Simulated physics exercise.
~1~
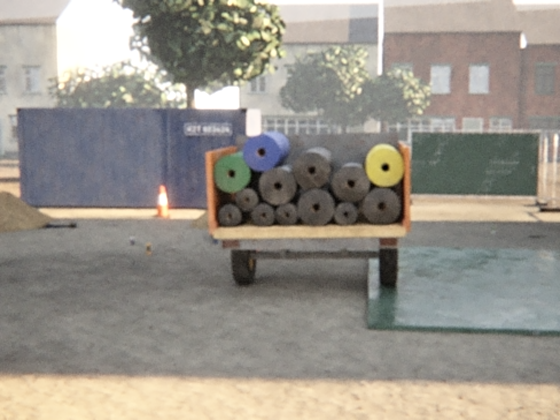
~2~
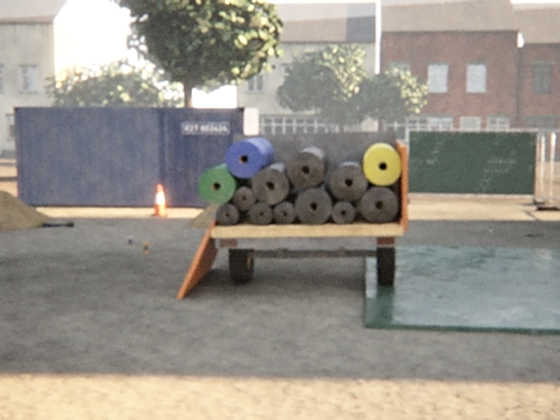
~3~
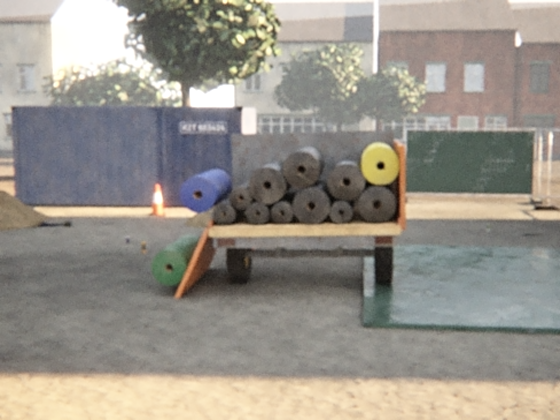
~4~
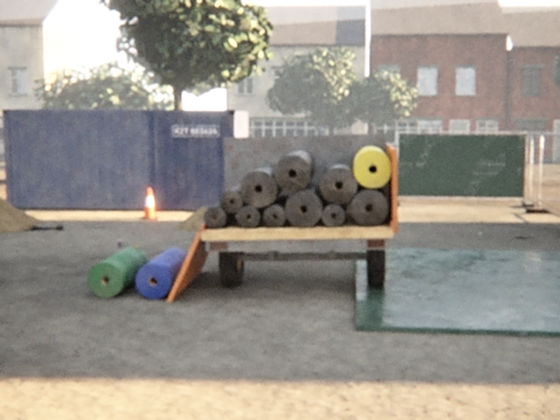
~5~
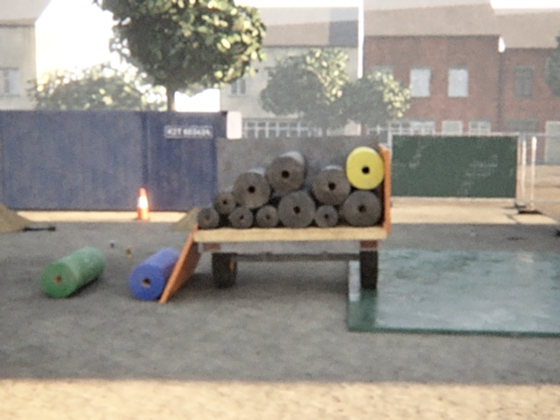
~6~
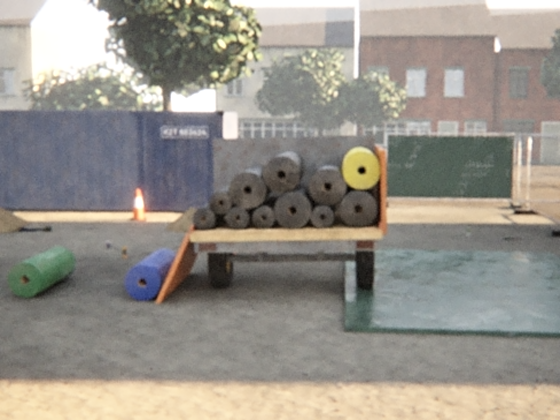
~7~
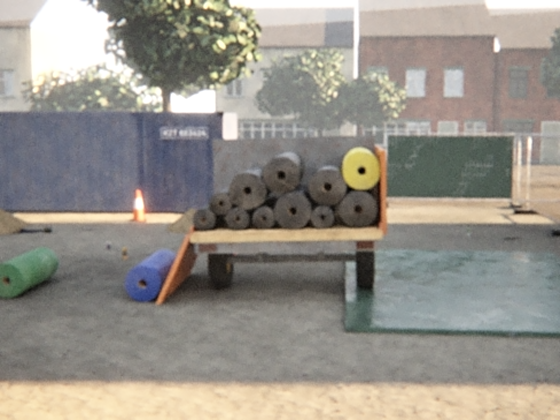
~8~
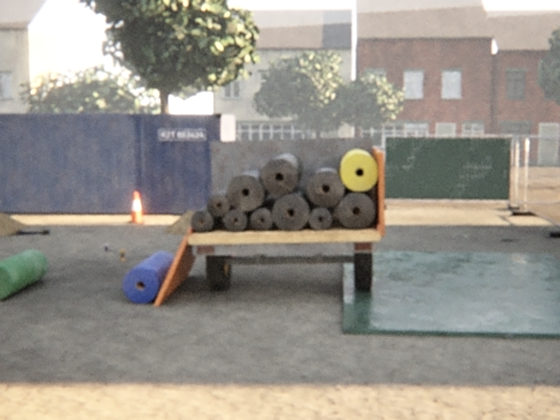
The clip opens on a flat trailer in a yard, stacked with dark rolls and a green, a blue and a yellow one, held between orange side boards. The left board swings out and down, and the green roll slips off that side while the blue one tumbles down the stack after it. Green reaches the ground and rolls left as blue drops beside the lowered board. The view drifts slightly right while green rolls on, gradually slowing. At the end, green lies partly out of view at left, blue rests by the board, and yellow remains atop the dark rolls.
